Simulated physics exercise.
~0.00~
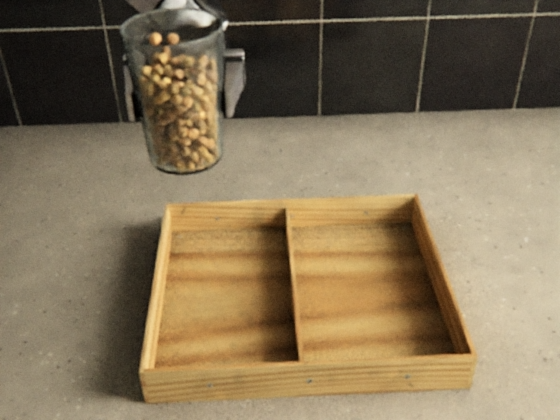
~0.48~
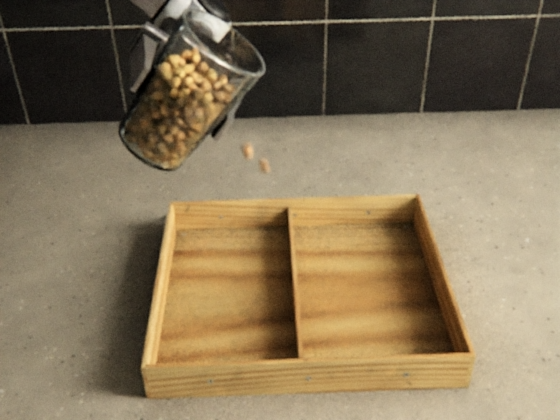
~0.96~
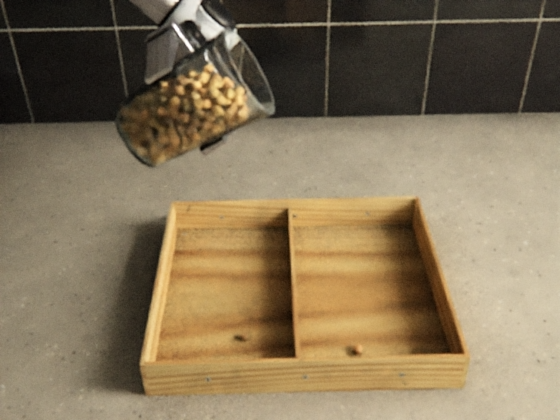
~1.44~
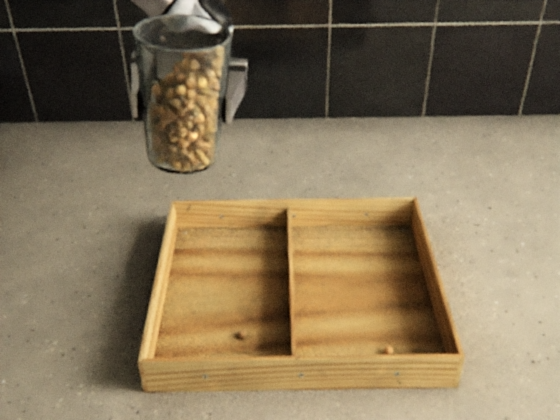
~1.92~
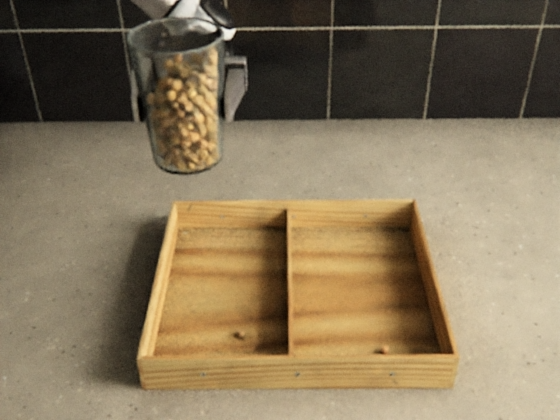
In this clip, a gripper tips a clear beaker of dried chickpeas above a divided wooden tray, and a couple of chickpeas fall out, one landing in each compartment. The gripper then turns the still nearly full beaker upright and holds it above the counter.
